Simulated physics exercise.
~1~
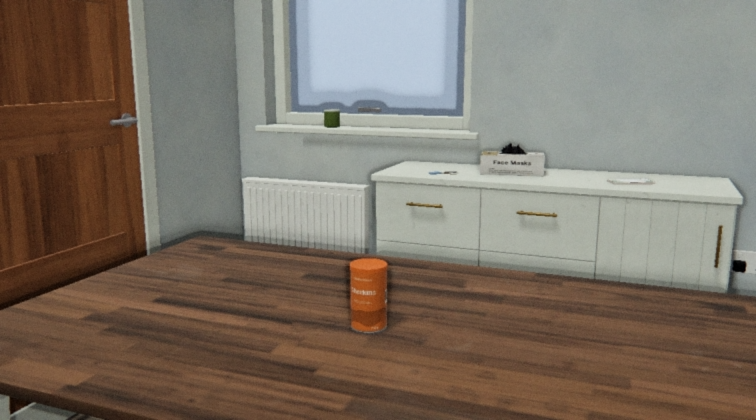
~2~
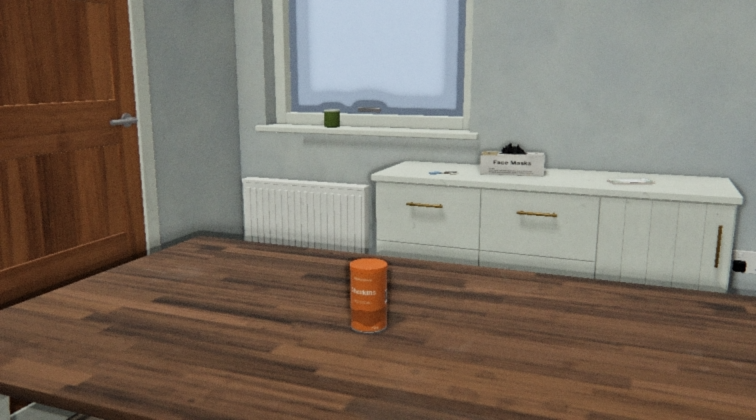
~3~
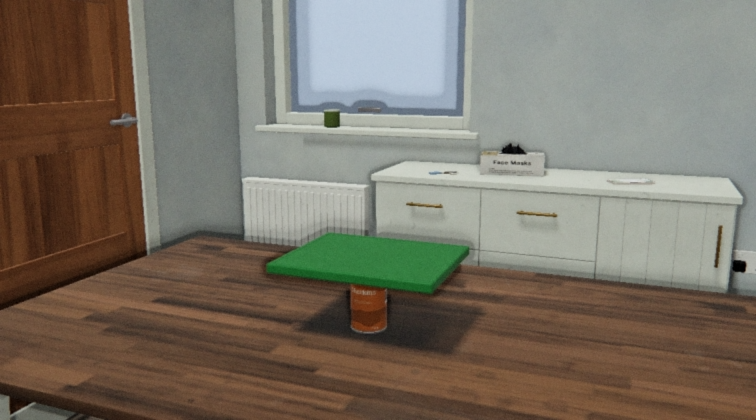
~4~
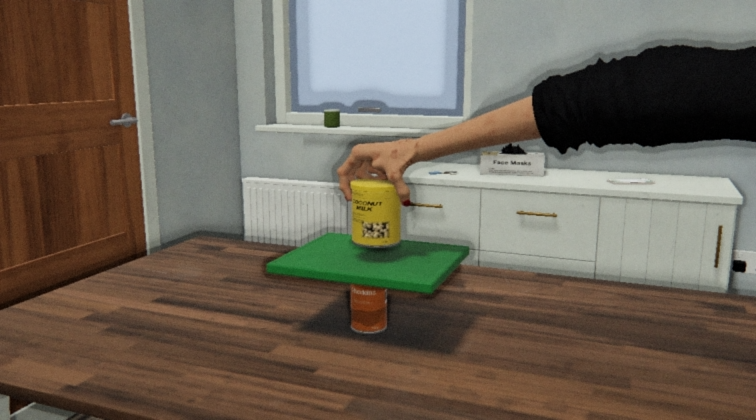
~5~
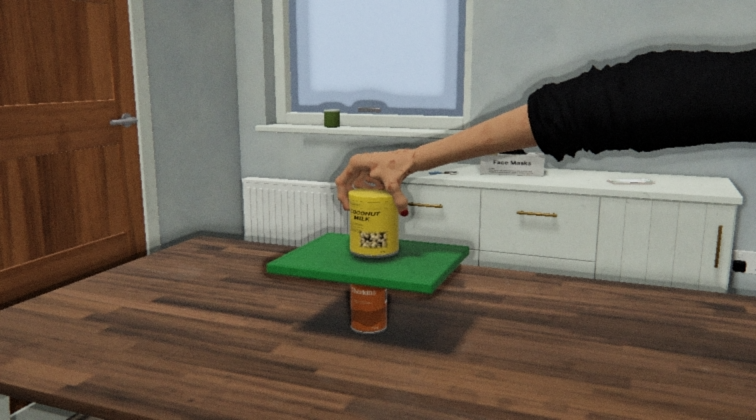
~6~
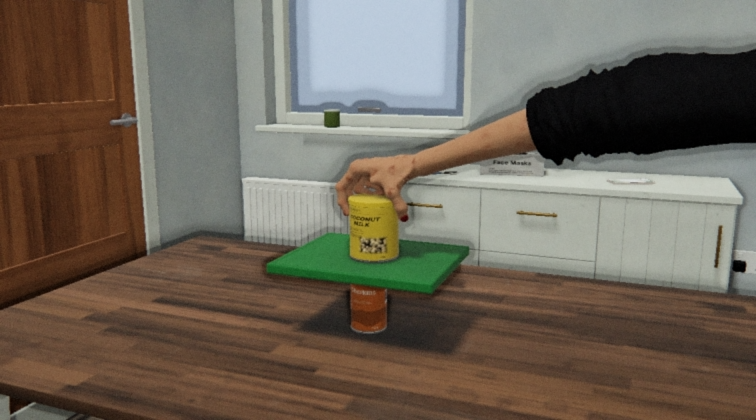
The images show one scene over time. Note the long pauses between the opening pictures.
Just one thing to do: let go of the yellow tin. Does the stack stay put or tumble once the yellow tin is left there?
It stays put.
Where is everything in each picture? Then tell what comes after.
The last thing is not in view yet, in the first picture.
The last thing is not in view yet, in the second picture.
The last thing is not in view yet; green lid (373, 259), in the third picture.
Coming down; yellow tin (376, 212); green lid (373, 259), in the fourth picture.
Coming down; yellow tin (374, 222); green lid (373, 259), in the fifth picture.
In place under the hand; yellow tin (374, 227); green lid (373, 259), in the sixth picture.
Then, 0.40 s on from there, no change.
Then, 1.00 s on from there, yellow tin resting near (374, 228).
In the end, all 3 unmoved. At the end, from the last picture's camera, yellow tin near (374, 228). The stack holds.
